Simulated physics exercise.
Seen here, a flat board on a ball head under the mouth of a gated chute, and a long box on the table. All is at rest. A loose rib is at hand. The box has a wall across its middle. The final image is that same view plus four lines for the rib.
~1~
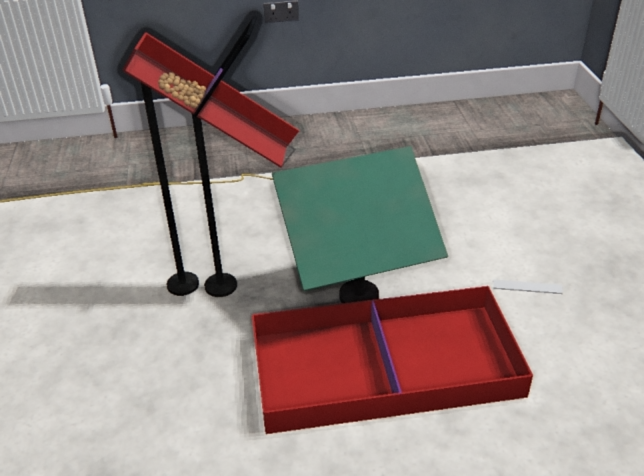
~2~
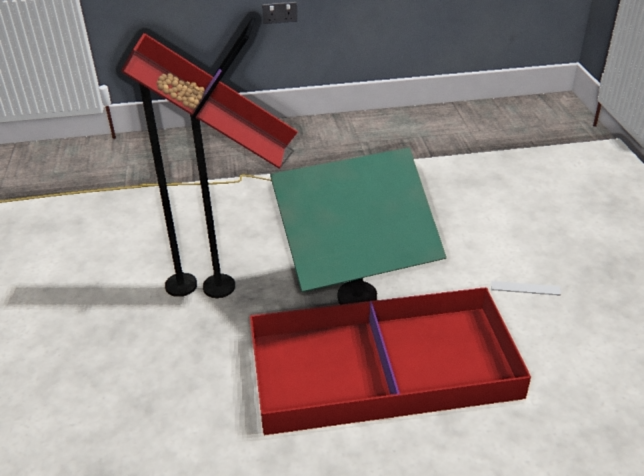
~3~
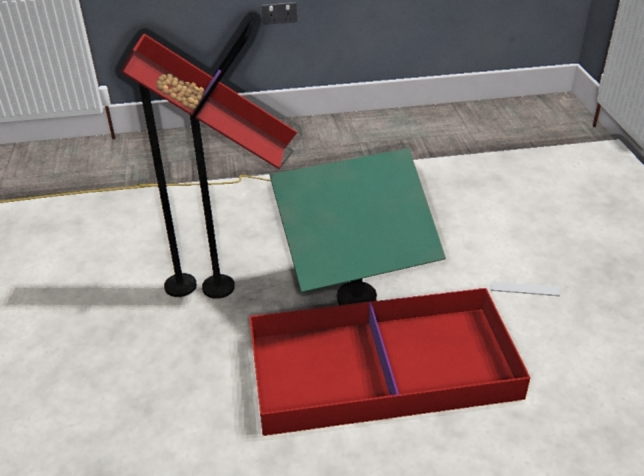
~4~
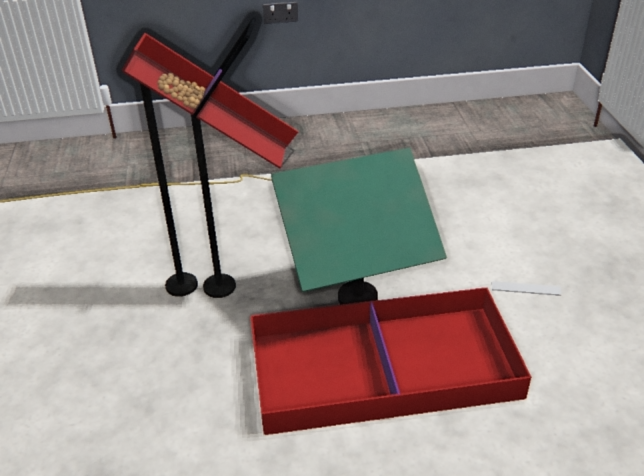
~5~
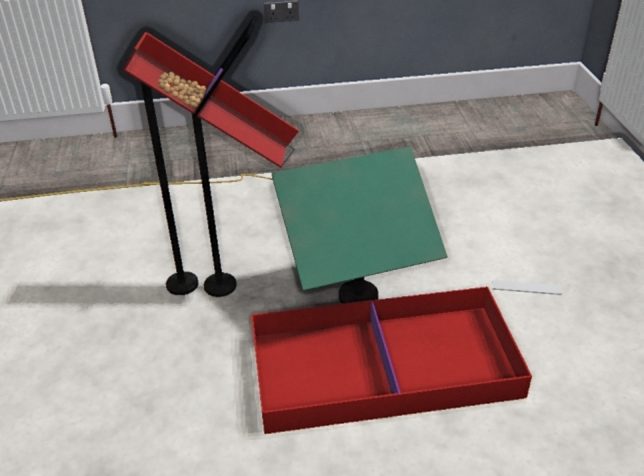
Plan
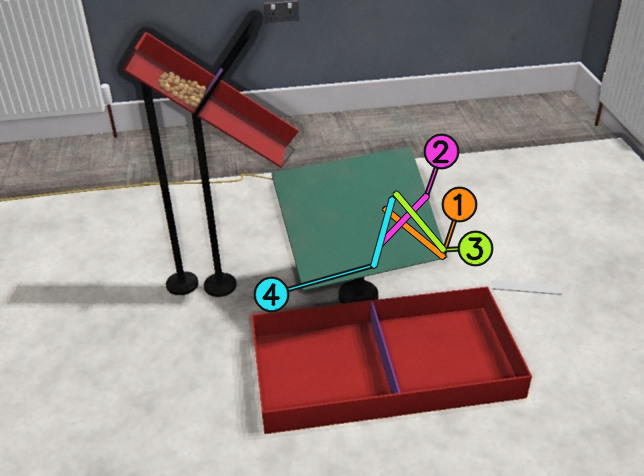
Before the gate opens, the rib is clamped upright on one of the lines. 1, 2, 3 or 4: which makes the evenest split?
2 is best.
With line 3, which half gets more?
More lands on the right.
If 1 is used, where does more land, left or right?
The right half.
On the marked copy, line 1 from (385, 209) to (442, 256); line 2 from (426, 196) to (380, 244); line 3 from (396, 194) to (443, 249); line 4 from (392, 199) to (373, 265).
If 1 is chosen, of what is caught, a small part in the left half, nearly all in the right.
If 2 is chosen, of what is caught, about two thirds in the left half, about a third in the right.
If 3 is chosen, of what is caught, a small part in the left half, nearly all in the right.
If 4 is chosen, of what is caught, most in the left half, a small part in the right.
